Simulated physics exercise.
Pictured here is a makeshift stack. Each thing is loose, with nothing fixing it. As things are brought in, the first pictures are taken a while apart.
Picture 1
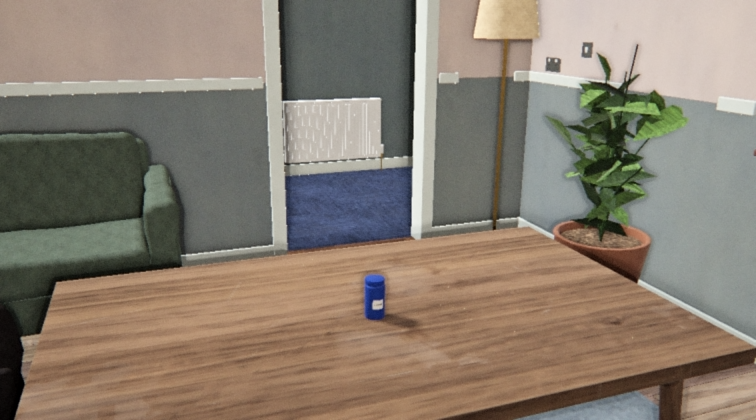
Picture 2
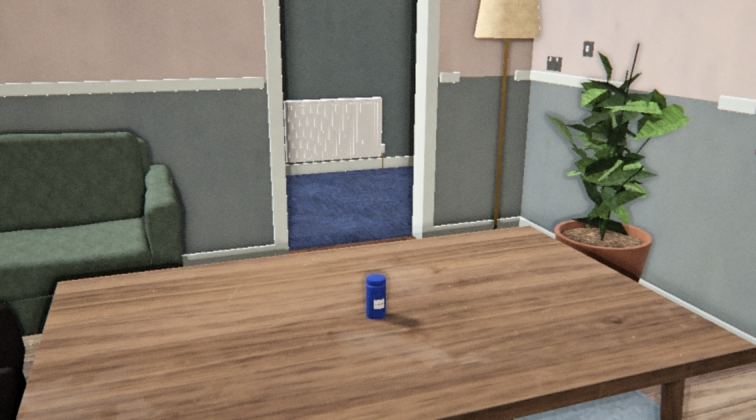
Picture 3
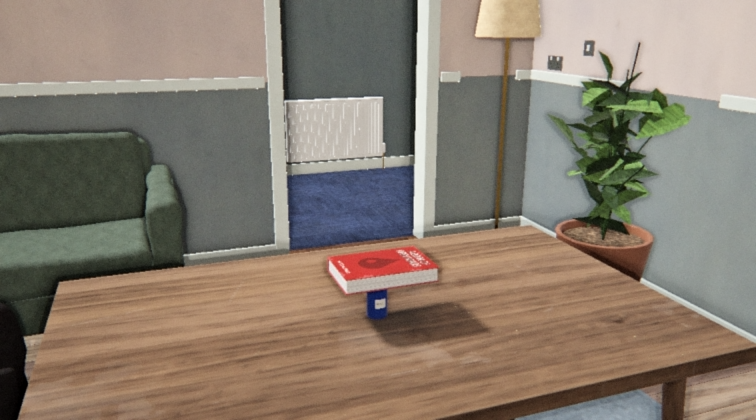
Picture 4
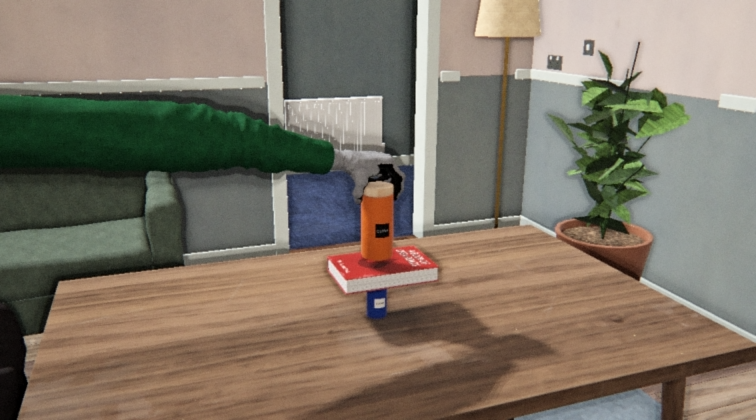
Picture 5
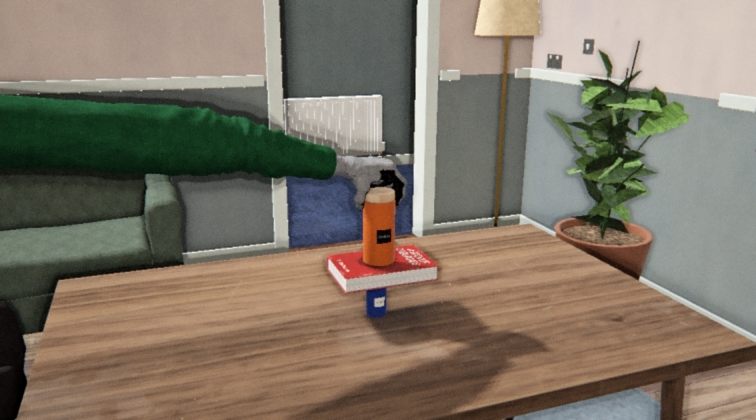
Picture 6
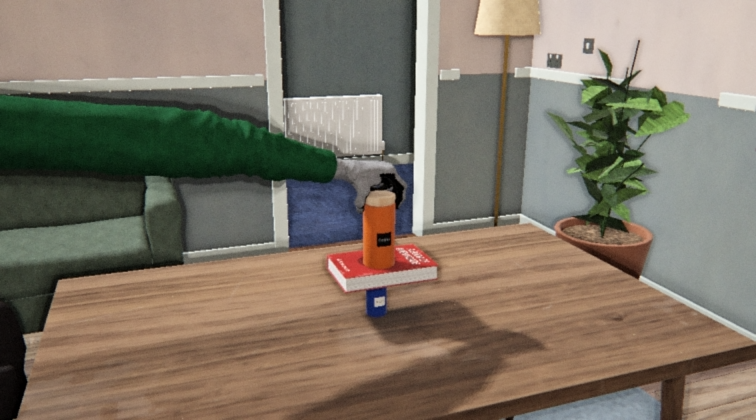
At first, a small blue shaker stands alone on a wooden table in a room with a green sofa and a potted plant. A red book then appears lying flat on top of it. A green-sleeved arm reaches in from the left and lowers an orange jar onto the book, still gripping it.
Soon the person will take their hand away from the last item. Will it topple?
No.
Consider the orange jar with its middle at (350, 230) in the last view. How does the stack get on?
Result: The stack stays stable.
Then, 0.20 s on from there, no change.
Then, 0.50 s on from there, orange jar resting near (379, 230).
In the end, all 3 unmoved. At the end, from the last picture's camera, orange jar near (379, 230). The stack holds.
